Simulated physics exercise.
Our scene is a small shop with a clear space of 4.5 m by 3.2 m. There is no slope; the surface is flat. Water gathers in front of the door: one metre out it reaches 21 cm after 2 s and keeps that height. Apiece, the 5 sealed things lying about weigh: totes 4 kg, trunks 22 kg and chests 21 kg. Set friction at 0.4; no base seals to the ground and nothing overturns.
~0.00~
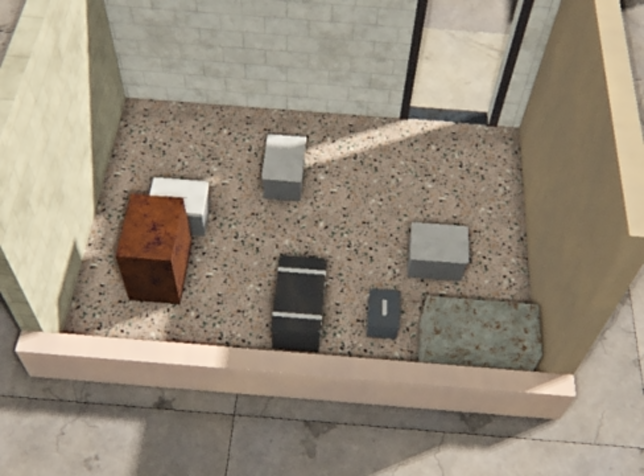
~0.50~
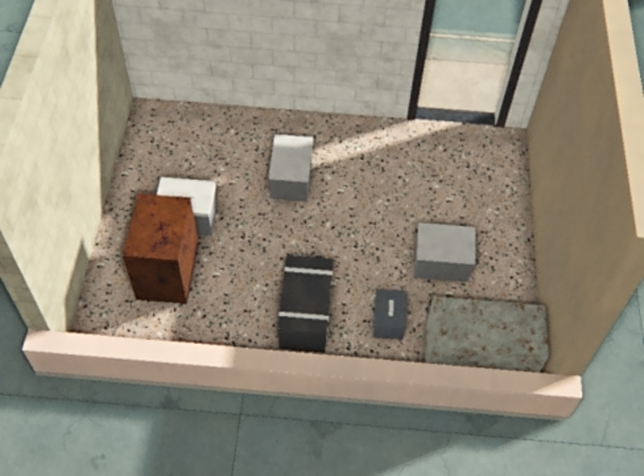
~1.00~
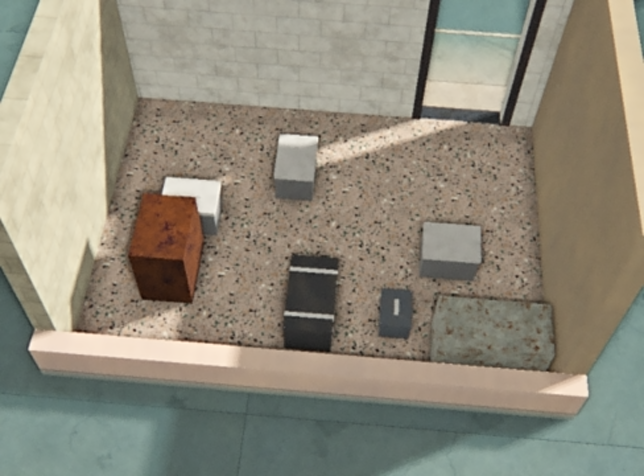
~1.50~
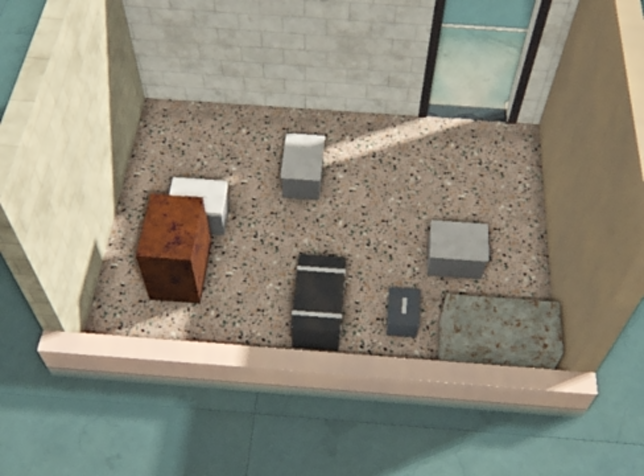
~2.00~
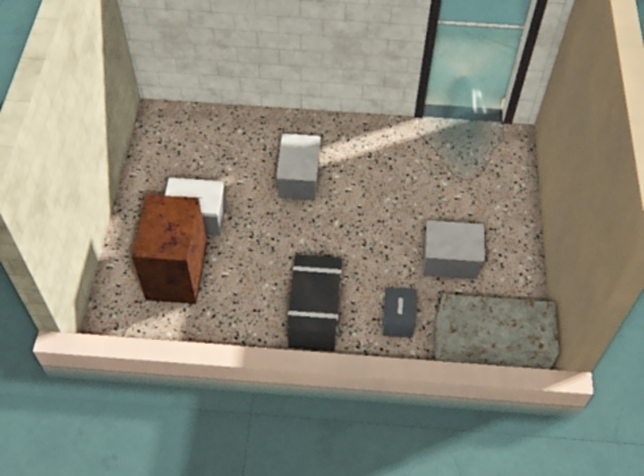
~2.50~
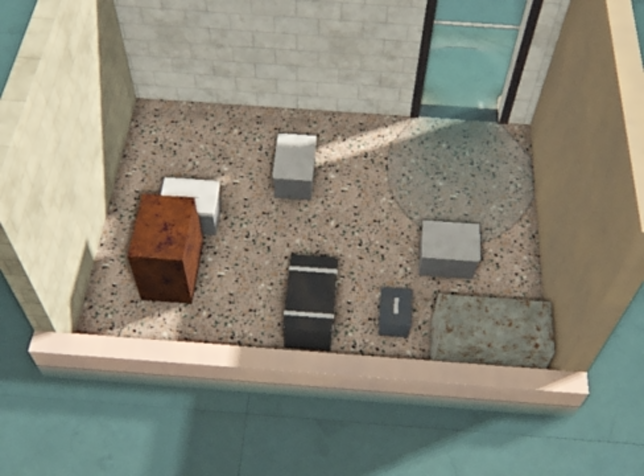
Teal water surrounding a small walled room of still boxes, then entering through the doorway and spreading across the speckled floor.
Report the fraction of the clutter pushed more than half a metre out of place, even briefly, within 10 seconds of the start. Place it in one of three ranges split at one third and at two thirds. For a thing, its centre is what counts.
The moved portion lies in the middle band, a third to two thirds.
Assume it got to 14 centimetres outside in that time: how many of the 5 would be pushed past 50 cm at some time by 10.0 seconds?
Then 1 of them.
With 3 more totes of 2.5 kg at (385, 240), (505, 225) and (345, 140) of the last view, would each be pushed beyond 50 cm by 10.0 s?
In turn: Past it, past it, less.
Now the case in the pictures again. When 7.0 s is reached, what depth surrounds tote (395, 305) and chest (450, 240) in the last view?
Close to 9 and 8 centimetres.
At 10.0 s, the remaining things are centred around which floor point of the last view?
Close to pixel (222, 274).
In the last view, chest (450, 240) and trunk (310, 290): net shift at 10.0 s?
Shifts: 250 cm / 200 cm.
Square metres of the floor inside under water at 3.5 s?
5.5 m2.
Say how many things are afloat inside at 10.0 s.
It comes to 3 of them.
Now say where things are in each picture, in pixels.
A tote at (385, 308) rests on the ground; a trunk at (300, 293) rests on the ground; water covers 0.0 m2; 0 of 5 have shifted, in the first frame.
A tote at (391, 308) rests on the ground; a trunk at (306, 293), on the bottom; 0.0 m2 under water; 0 of 5 have shifted, in the second frame.
A tote at (396, 308), on the bottom; a trunk at (311, 293) rests on the ground; 0.0 m2 under water; 0 of 5 have shifted, in the third frame.
A tote at (404, 306), on the bottom; a trunk at (319, 292) rests on the ground; water covers 0.0 m2; 0 of 5 have shifted, in the fourth frame.
A tote at (400, 306), on the bottom; a trunk at (315, 292) rests on the ground; water covers 0.5 m2; 0 of 5 have shifted, in the fifth frame.
A tote at (396, 306), on the bottom; a trunk at (311, 292) rests on the ground; water covers 2.0 m2; 0 of 5 have shifted, in the sixth frame.
After 3.5 s 0 of 5 are over 50 cm from their spots; 0 afloat.
After 4.5 s 0 of 5 are over 50 cm from their spots; 0 afloat.
After 7.0 s 3 of 5 are over 50 cm from their spots; 2 afloat.
After 10.0 s 3 of 5 are over 50 cm from their spots, and 3 have been at some point; 3 afloat.
